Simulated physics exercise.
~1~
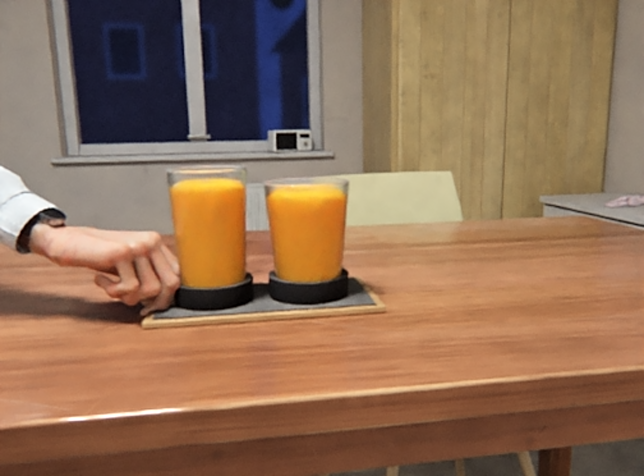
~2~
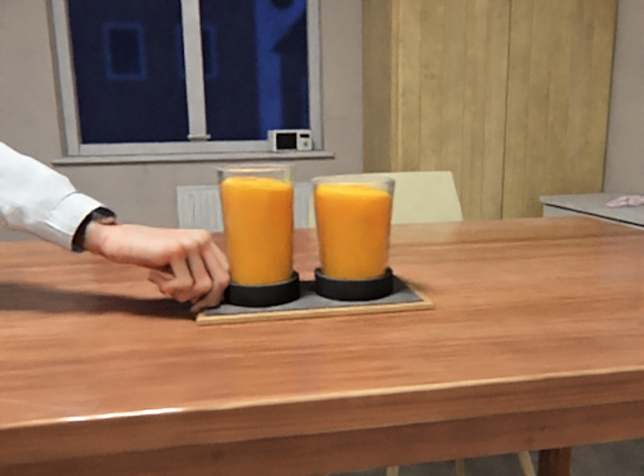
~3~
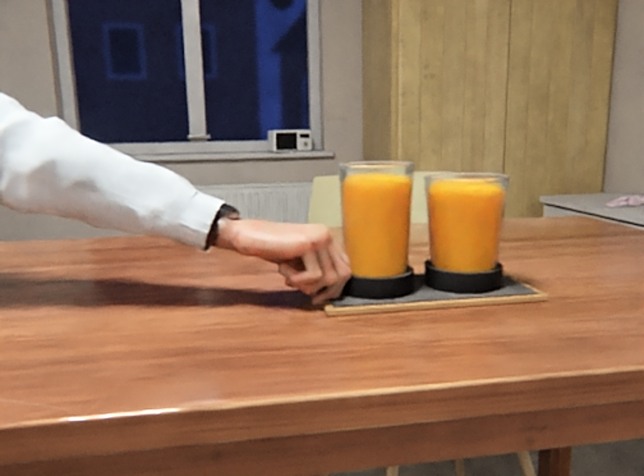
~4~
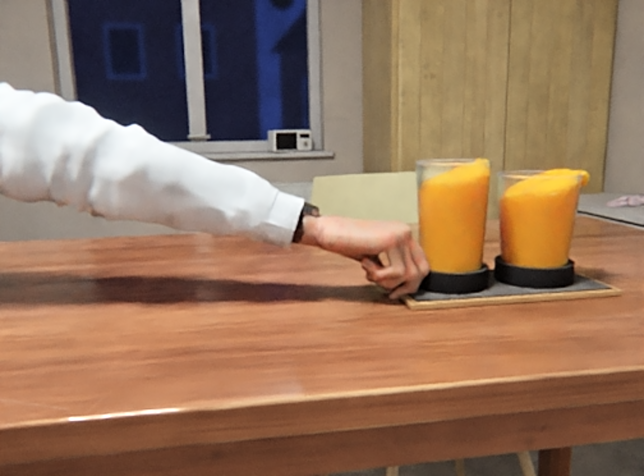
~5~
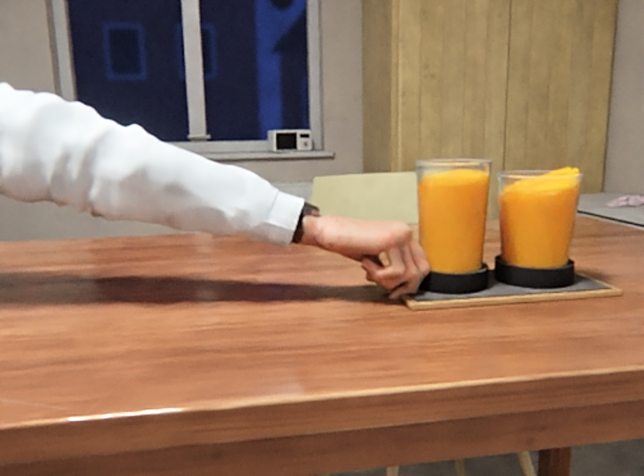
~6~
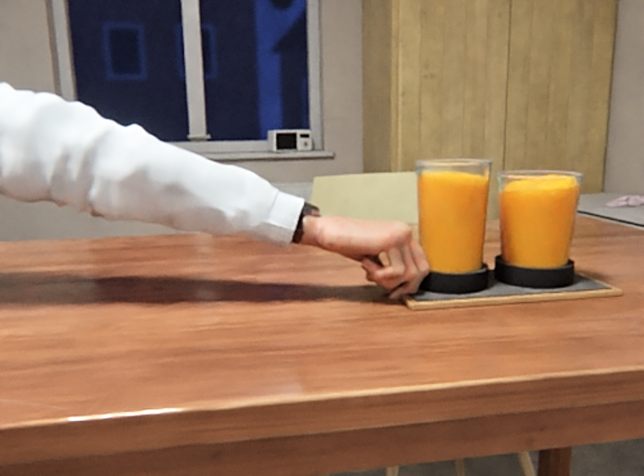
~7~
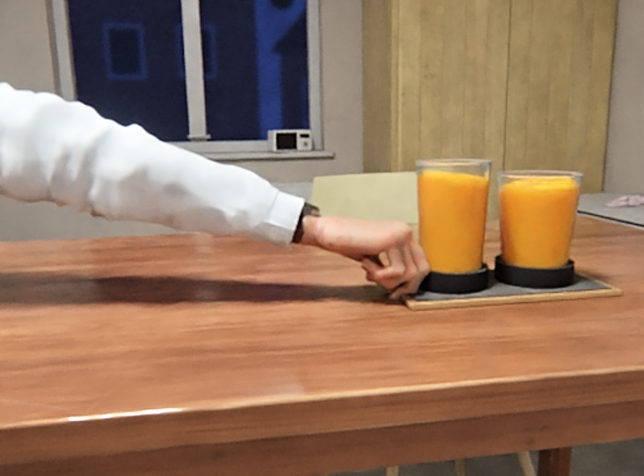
The tray holding two open glasses of orange juice was pushed smoothly rightward across a wooden table by a hand, then stopped, and the juice surged up to the right, slopping over the shorter glass's rim before settling level in both.
